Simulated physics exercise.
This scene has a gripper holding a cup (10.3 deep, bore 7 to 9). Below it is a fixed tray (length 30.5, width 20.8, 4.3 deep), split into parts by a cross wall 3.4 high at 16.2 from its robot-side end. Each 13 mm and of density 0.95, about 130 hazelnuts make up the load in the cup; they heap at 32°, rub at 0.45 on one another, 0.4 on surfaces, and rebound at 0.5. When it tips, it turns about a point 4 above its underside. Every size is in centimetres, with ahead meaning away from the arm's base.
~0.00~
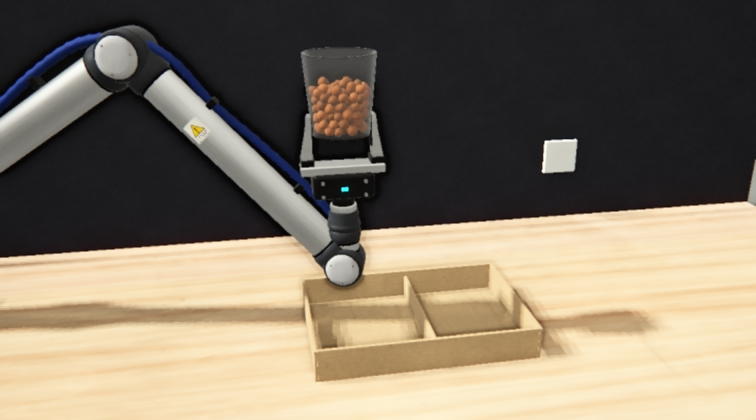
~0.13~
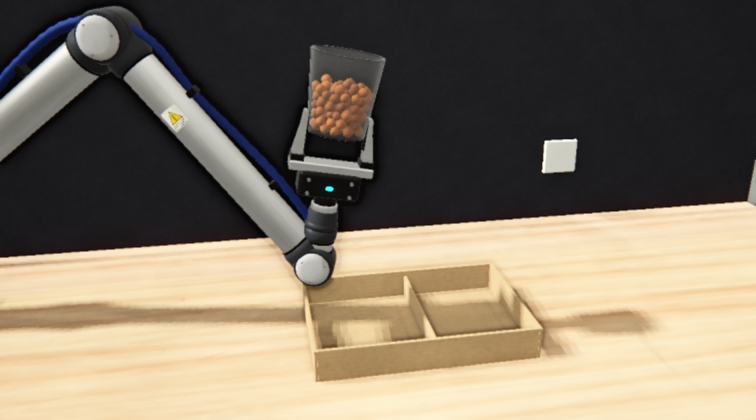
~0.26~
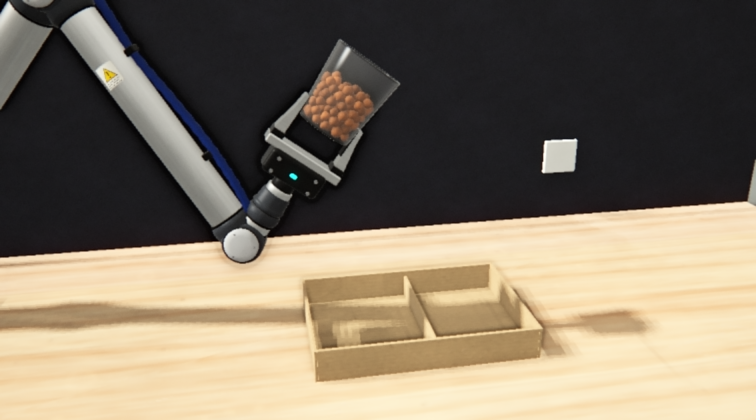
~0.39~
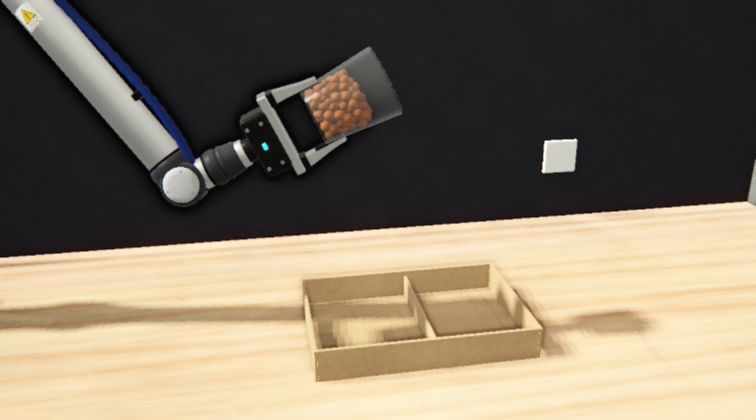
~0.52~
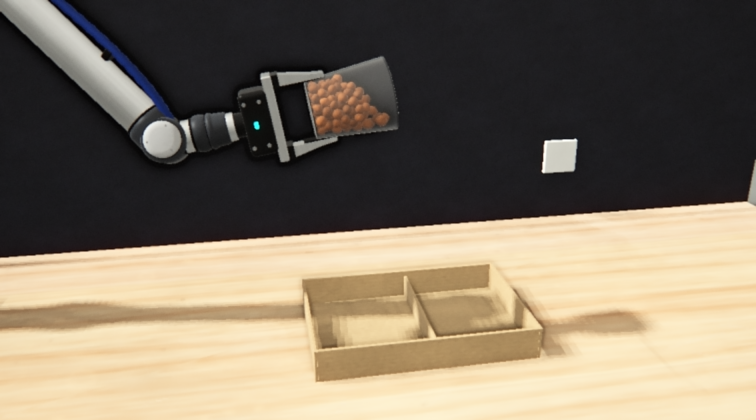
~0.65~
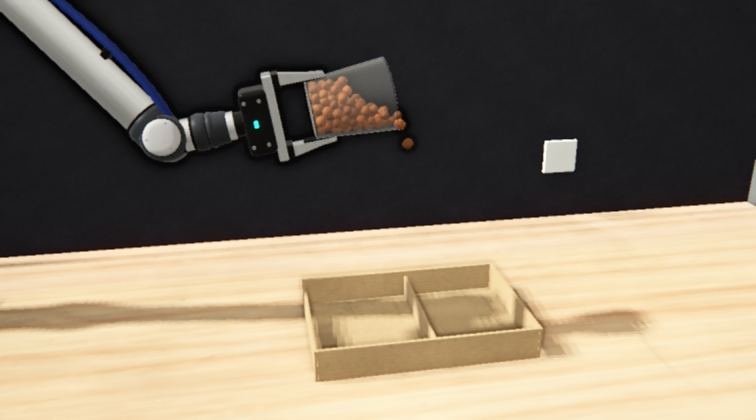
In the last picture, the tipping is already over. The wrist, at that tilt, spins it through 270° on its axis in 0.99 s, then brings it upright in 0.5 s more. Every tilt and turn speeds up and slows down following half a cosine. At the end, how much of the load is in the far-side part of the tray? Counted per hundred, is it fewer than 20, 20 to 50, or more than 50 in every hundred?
20 to 50 in every hundred.
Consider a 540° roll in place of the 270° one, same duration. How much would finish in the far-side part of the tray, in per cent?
Around 35 %.
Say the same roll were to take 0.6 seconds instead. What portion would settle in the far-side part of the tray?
In that case around 20 percent.
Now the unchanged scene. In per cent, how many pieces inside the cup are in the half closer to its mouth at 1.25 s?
Around 35 percent.
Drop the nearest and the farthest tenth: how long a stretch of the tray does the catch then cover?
Spread length: Approx. 12 cm.
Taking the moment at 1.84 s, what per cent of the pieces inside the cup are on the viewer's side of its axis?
The answer works out at some 35 percent.
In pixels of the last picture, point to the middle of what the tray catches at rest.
Middle: Close to (466, 320).
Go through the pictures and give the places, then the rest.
In the first picture, cup middle at (340, 95), upright; upper third of the load around (341, 92), from x 315 to 365, top at y 80; 132 in the cup.
In the second picture, cup middle at (342, 95), tipped 11°; upper third of the load around (338, 92), from x 315 to 370, top at y 80.
In the third picture, cup middle at (346, 96), tipped 37°; upper third of the load around (337, 92), from x 310 to 370, top at y 75.
In the fourth picture, cup middle at (348, 100), tipped 65°; upper third of the load around (336, 91), from x 310 to 365, top at y 75.
In the fifth picture, cup middle at (349, 102), tipped 80°; upper third of the load around (332, 94), from x 315 to 385, top at y 80.
In the sixth picture, cup middle at (349, 102), tipped 81°; upper third of the load around (331, 96), from x 315 to 410, top at y 80; 131 in the cup, 1 in flight or on a rim.
By 1.25 s, tipped 81°, highest piece 37 above the table; 114 in the cup, 6 in the far-side part, 1 in the robot-side part, 11 in flight or on a rim.
By 1.84 s, tipped 53°, highest piece 36 above the table; 94 in the cup, 32 in the far-side part, 2 in the robot-side part, 1 on the table or floor, 3 in flight or on a rim.
By 2.34 s, upright, highest piece 38 above the table; 93 in the cup, 36 in the far-side part, 2 in the robot-side part, 1 on the table or floor.
By 3.04 s, upright, highest piece 38 above the table; 93 in the cup, 36 in the far-side part, 2 in the robot-side part, 1 on the table or floor.
Final count, 93 in the cup, 36 in the far-side part, 2 in the robot-side part, 1 on the table or floor. That is 27 % in the far-side part of the tray.
